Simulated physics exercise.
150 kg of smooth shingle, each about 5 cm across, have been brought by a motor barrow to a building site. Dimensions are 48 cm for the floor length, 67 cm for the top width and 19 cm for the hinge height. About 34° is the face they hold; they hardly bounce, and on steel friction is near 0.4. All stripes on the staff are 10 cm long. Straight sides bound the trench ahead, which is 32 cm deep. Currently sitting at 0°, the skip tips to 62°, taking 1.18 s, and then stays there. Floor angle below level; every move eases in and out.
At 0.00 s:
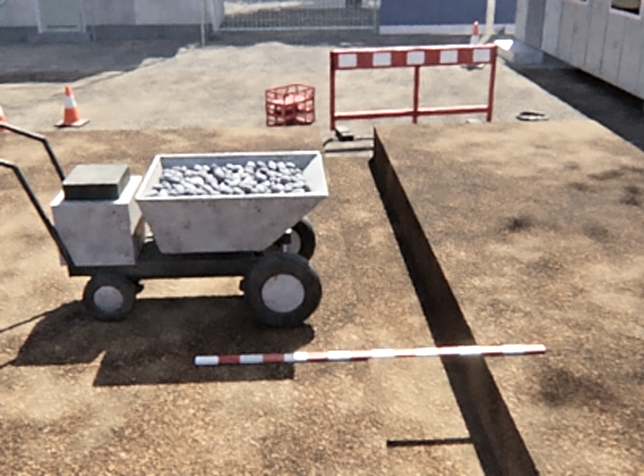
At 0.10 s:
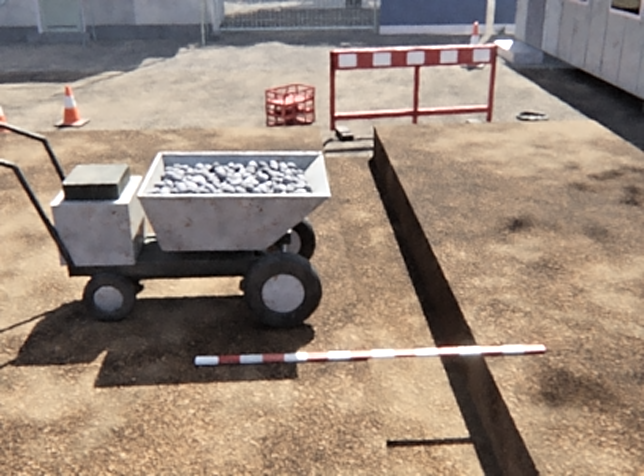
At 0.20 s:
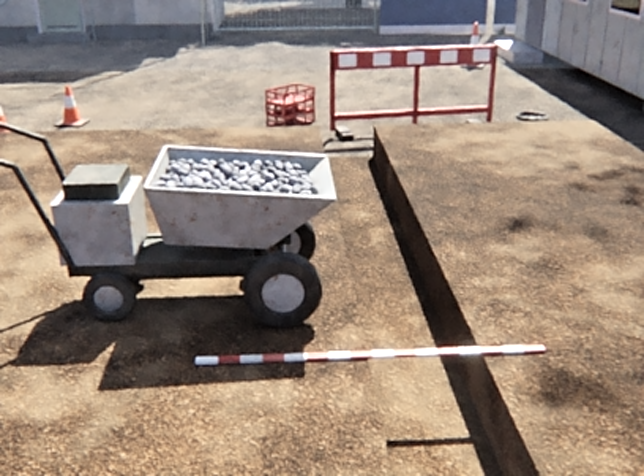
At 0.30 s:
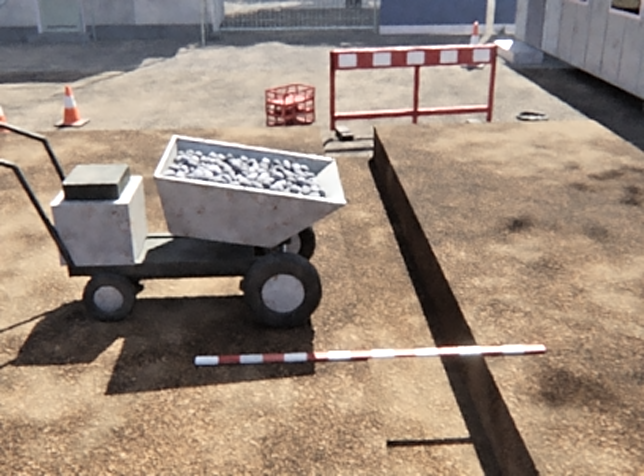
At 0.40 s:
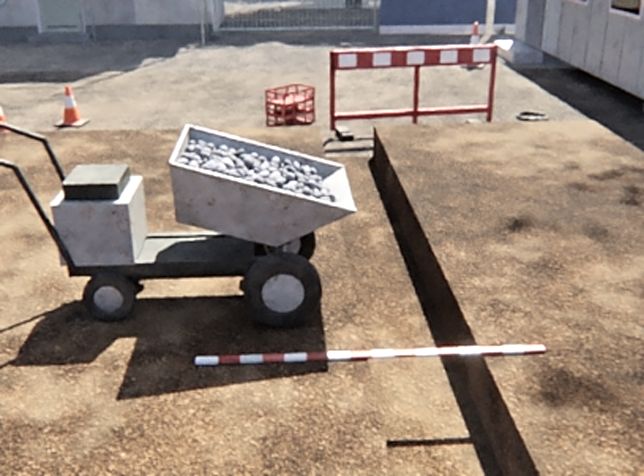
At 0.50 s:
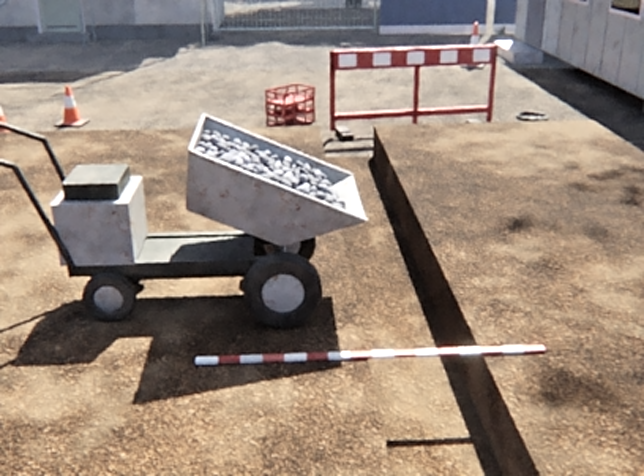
Grey motor barrow loaded with rounded stones standing beside a narrow trench, its skip tilting steadily towards the right, back end rising.
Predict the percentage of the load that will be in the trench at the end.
Predicted: Roughly 89 %.
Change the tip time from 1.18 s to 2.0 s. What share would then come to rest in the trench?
100 %.
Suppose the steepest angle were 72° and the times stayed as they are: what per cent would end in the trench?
In that case around 95 percent.
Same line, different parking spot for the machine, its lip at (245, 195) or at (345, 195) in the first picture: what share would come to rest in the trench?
Roughly 85 per cent, then 70 per cent.
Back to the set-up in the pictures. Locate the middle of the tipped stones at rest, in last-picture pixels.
Roughly at (421, 334).
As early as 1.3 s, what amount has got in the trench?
Approx. 40 % of the load.
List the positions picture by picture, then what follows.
In the first frame, lip at (327, 195), floor tilted 0°, highest stones at (212, 177).
In the second frame, the skip is at 1°, its lip at (329, 196); the top of the load is at (204, 176); the stones move at 0.2 m/s on average.
In the third frame, the skip is at 5°, its lip at (336, 199); the top of the load is at (204, 170); the stones move at 0.4 m/s on average.
In the fourth frame, the skip is at 10°, its lip at (345, 204); the top of the load is at (193, 162); the stones move at 0.5 m/s on average.
In the fifth frame, the skip is at 17°, its lip at (355, 211); the top of the load is at (198, 151); the stones move at 0.6 m/s on average.
In the sixth frame, lip at (366, 221), floor tilted 24°, highest stones at (211, 141); the stones move at 0.7 m/s on average.
After 0.9 s the floor is at 52°; 100 % in the skip; the foremost stones are at (381, 234).
After 1.3 s the floor is at 62°; 61 % in the skip, 38 % in the trench, 1 % past the trench; the foremost stones are at (466, 286).
After 1.6 s the floor is at 62°; 23 % in the skip, 67 % in the trench, 10 % past the trench; the foremost stones are at (550, 291).
After 3.6 s the floor is at 62°; 0 % in the skip, 89 % in the trench, 11 % past the trench; the foremost stones are at (614, 288).
